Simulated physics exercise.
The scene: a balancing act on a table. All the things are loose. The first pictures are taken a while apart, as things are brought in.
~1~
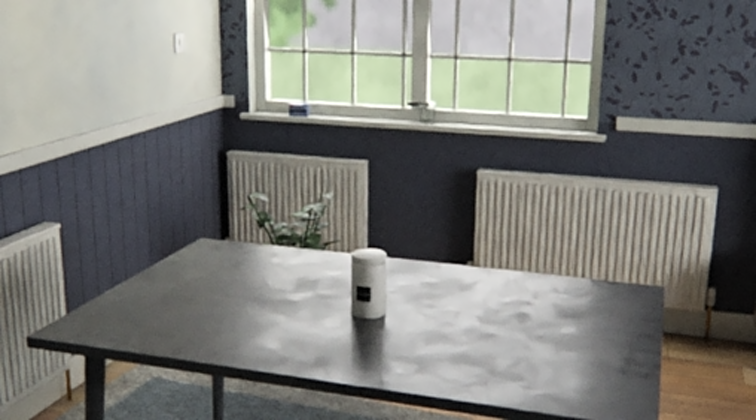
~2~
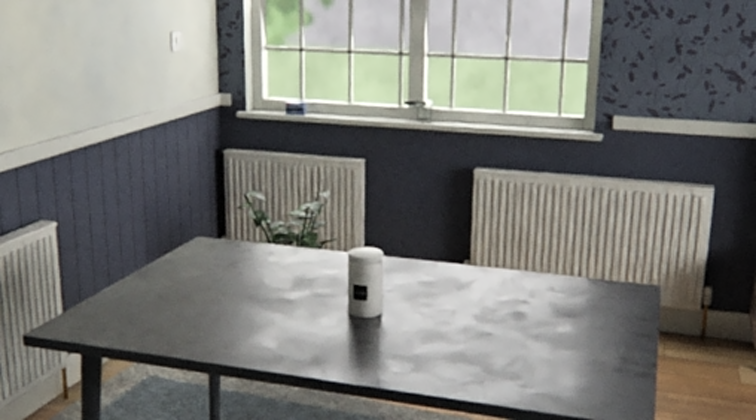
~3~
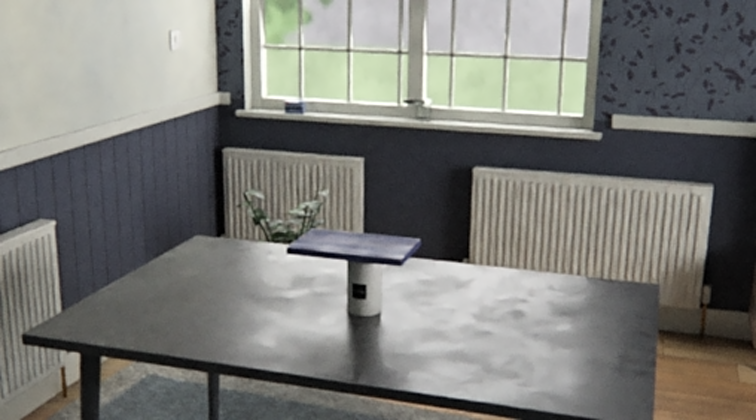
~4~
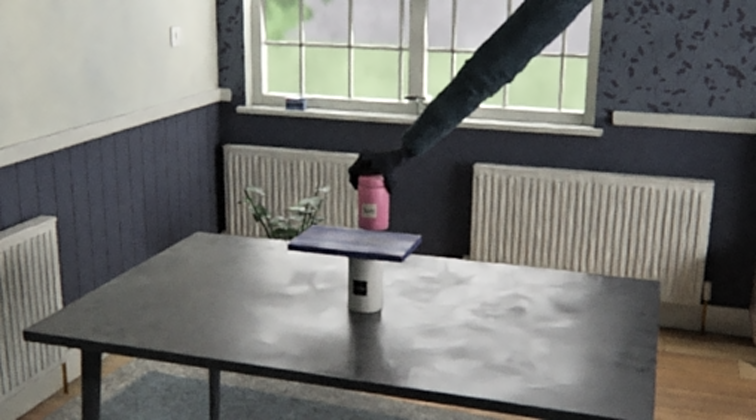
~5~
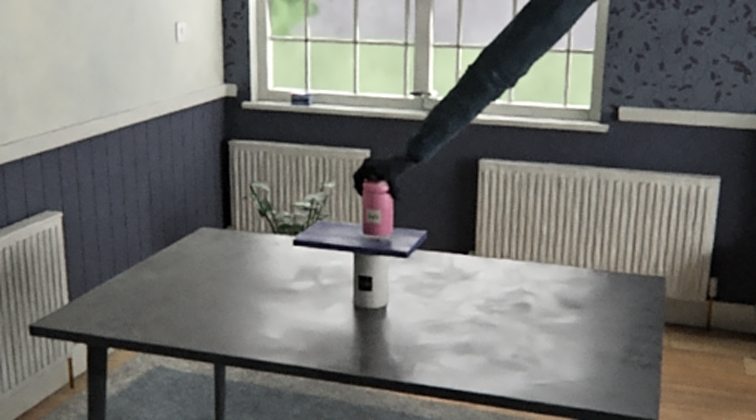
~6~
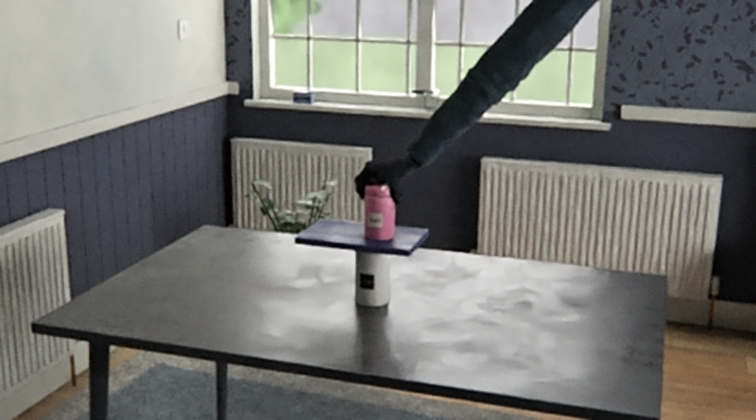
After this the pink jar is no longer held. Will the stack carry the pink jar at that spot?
It holds.
Then, 0.70 s after the last picture, nothing has stirred.
Then, 1.70 s after the last picture, pink jar resting near (380, 212).
At rest, all 3 in place. Seen from the same camera at the end, pink jar near (380, 212). The stack stays up.
